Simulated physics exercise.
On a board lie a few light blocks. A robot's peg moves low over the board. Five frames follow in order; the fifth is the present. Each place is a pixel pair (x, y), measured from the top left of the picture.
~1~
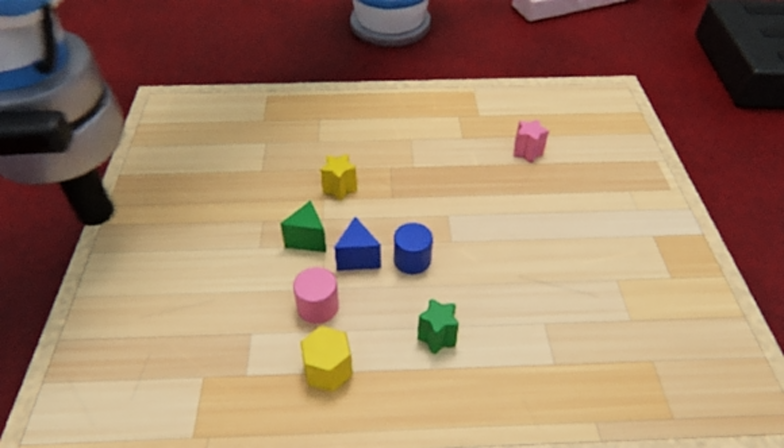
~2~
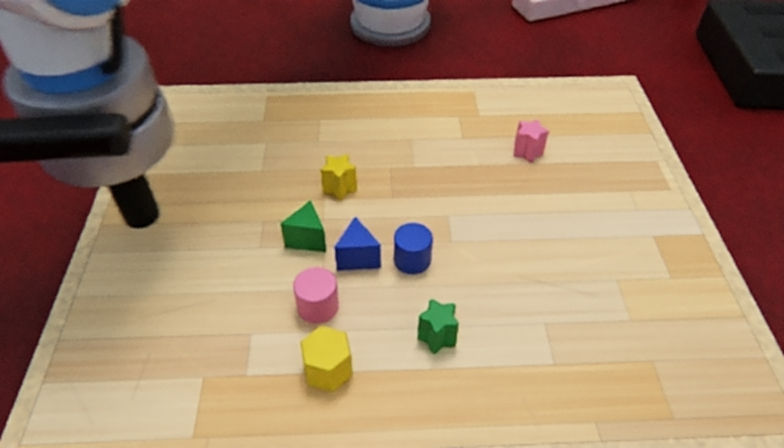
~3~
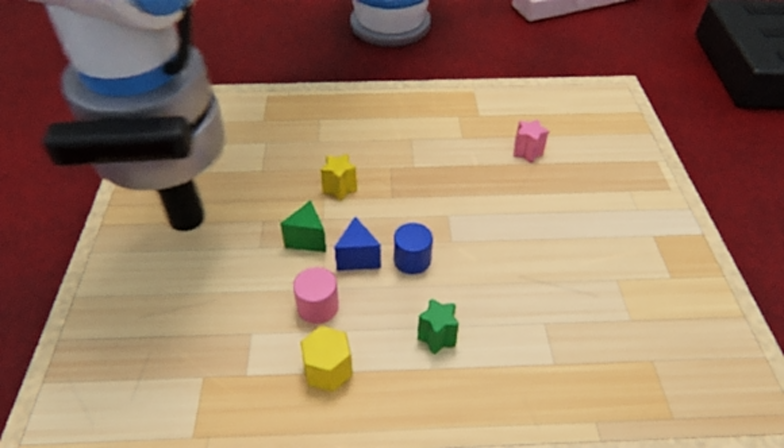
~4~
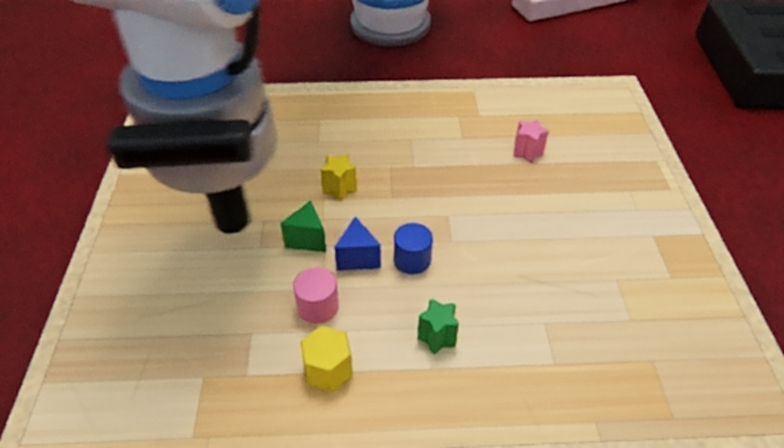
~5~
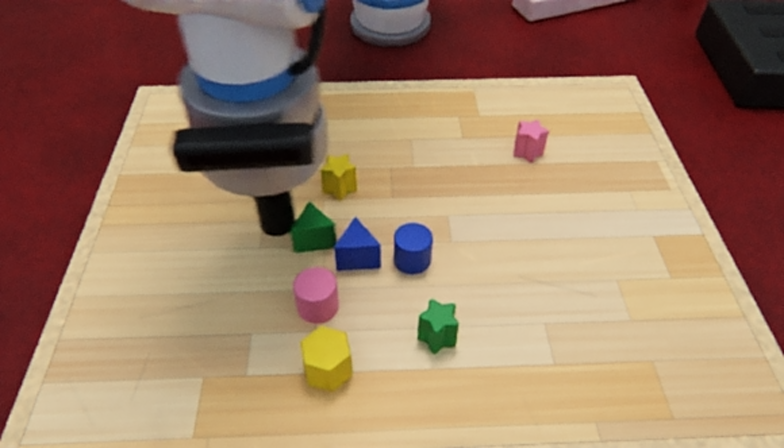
The footage shows a robot's dark peg moving rightward, low over a wooden board scattered with small colored blocks, until it reaches the green triangle and nudges it slightly right toward the blue triangle, while the other blocks stay still.
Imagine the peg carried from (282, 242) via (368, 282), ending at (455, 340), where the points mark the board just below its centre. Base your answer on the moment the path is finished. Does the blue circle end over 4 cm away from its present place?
Final answer: No.
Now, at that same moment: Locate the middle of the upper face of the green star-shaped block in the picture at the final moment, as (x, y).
That would be at about pixel (471, 349).
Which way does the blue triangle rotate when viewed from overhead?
From above, the blue triangle will be seen to turn anti-clockwise.
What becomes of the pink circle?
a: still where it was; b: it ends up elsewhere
The one that fits is a, still where it was.
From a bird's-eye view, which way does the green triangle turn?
Against the clock.
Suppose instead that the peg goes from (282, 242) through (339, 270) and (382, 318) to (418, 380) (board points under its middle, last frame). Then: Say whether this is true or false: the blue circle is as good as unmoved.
The claim does not hold.
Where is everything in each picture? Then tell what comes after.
The first picture shows peg's lower end (98, 215); green triangle (305, 217); pink circle (315, 283); blue triangle (357, 235); blue circle (413, 236); green star-shaped block (440, 314).
The second picture shows peg (143, 217); blocks still.
The third picture shows peg (188, 220); blocks still.
The fourth picture shows peg (233, 223); blocks still.
The fifth picture shows peg (278, 225); green triangle (311, 217); pink circle (315, 283); blue triangle (357, 235); blue circle (413, 236); green star-shaped block (440, 314).
What follows on the original path. One third of the way, peg (338, 252); green triangle (354, 221), turned 60° anticlockwise; blue triangle (377, 237); blue circle (417, 236).
Two thirds of the way, peg (401, 283); green triangle (356, 222), turned 75° anticlockwise; blue triangle (424, 256), turned 65° anticlockwise; blue circle (442, 228).
At the end, peg (458, 324); green triangle (356, 222), turned 75° anticlockwise; pink circle still; blue triangle (432, 262), turned 90° anticlockwise; blue circle (442, 227); green star-shaped block (471, 349), turned 45° clockwise.
